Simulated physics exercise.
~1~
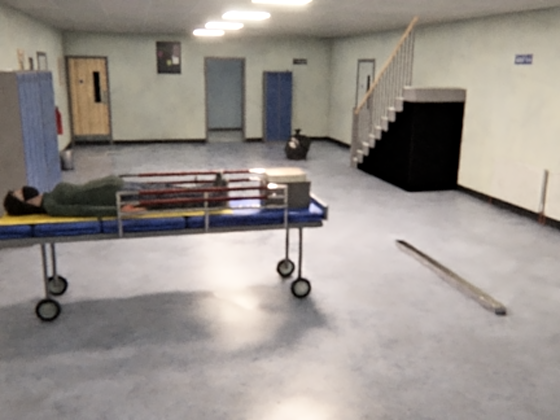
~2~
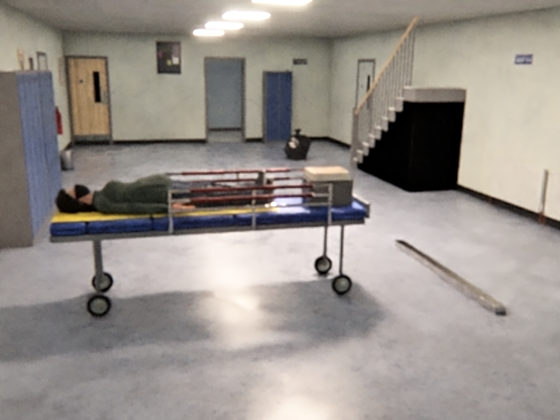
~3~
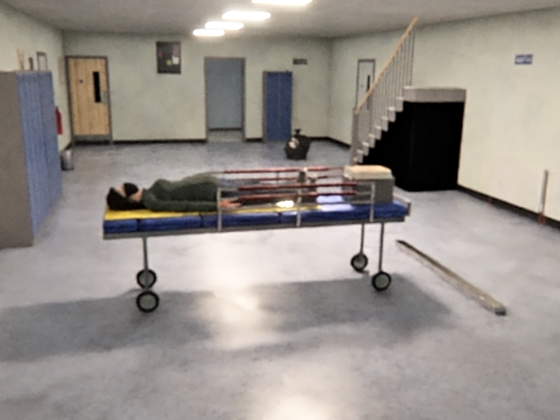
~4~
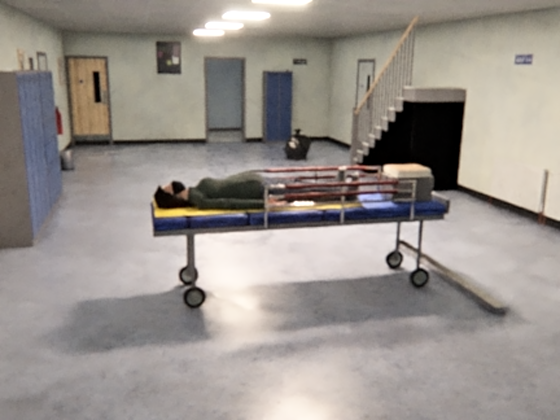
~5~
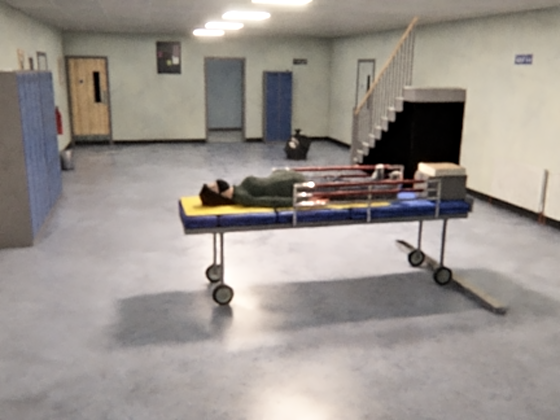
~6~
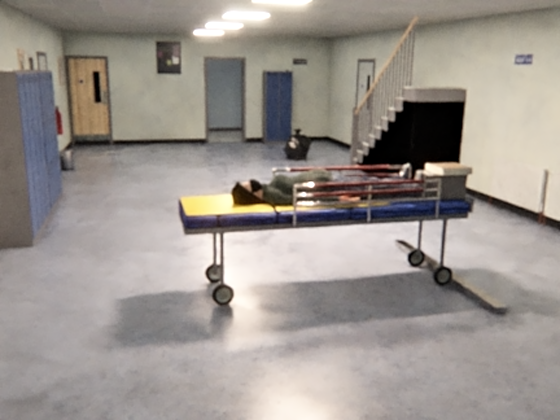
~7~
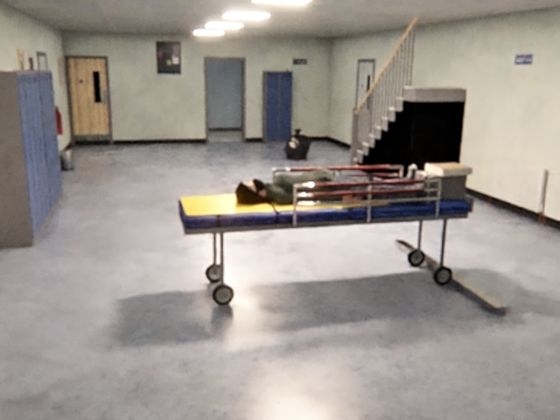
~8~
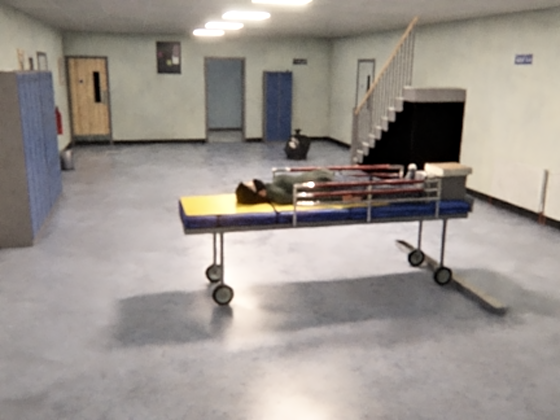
The clip opens in a wide, pale room with lockers on the left and stairs on the right, where a person lies on their back on a wheeled trolley with a blue and yellow top. The trolley rolls steadily to the right, feet first, carrying the person and a pale, boxy bag near the foot end. As its front wheels reach a strip lying on the floor, it stops abruptly and stays level. The person slides a little further toward the foot end, baring more of the yellow section. Then everything settles, with the person and bag still aboard.
